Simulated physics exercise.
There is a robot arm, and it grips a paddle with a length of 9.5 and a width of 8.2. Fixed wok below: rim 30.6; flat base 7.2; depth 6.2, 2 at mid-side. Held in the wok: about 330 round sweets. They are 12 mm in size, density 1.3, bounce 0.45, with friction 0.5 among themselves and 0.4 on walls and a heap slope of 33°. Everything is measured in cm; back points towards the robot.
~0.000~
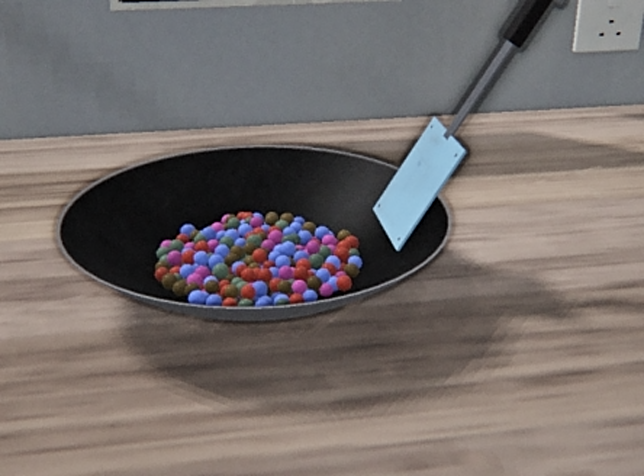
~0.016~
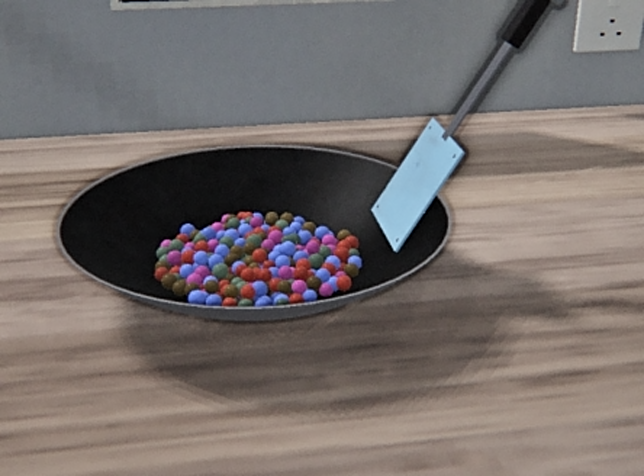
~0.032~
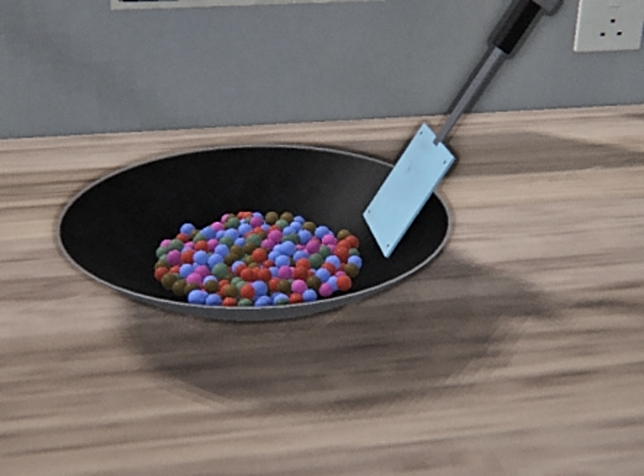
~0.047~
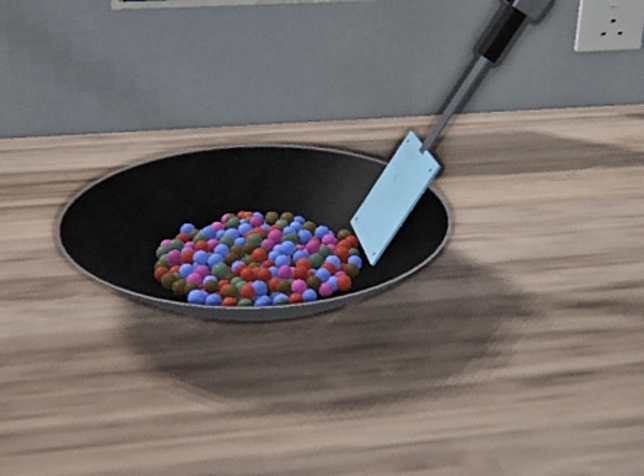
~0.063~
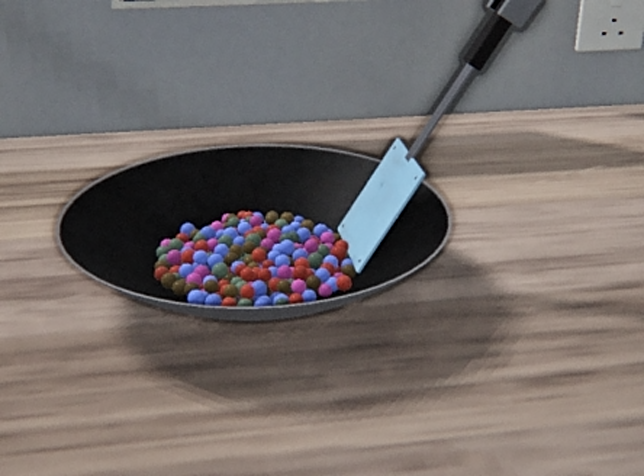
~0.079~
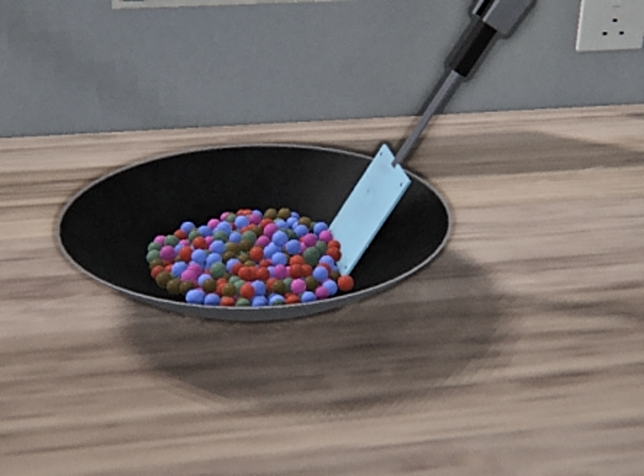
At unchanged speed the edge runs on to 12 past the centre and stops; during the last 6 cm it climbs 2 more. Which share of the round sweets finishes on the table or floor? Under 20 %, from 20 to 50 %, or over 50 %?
From 20 to 50 %.
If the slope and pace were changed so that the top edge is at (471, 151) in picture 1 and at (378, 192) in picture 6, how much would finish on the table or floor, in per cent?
Around 60 per cent finishes there.
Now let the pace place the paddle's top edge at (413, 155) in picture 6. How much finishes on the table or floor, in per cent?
Roughly 30 per cent.
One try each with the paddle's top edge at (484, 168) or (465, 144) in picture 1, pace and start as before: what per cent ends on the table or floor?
Around 40 per cent, then around 40 per cent.
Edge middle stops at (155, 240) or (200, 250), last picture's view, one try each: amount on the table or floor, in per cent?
The two tries give near 10 and near 0 in a hundred.
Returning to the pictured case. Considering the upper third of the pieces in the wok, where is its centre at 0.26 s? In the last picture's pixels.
Near (115, 229).
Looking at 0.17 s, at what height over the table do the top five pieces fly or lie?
Around 5 cm above the table.
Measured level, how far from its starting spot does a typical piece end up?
About 9 cm.
By 0.17 s, sloping 58°, highest piece 6 above the table; 332 in the wok.
By 0.26 s, sloping 58°, highest piece 8 above the table; 332 in the wok.
By 0.51 s, sloping 58°, highest piece 6 above the table; 204 in the wok, 125 on the table or floor, 3 on the blade or in flight.
By 1.56 s, sloping 58°, highest piece 5 above the table; 204 in the wok, 128 on the table or floor.
Final count, 204 in the wok, 128 on the table or floor. That is 39 % on the table or floor.
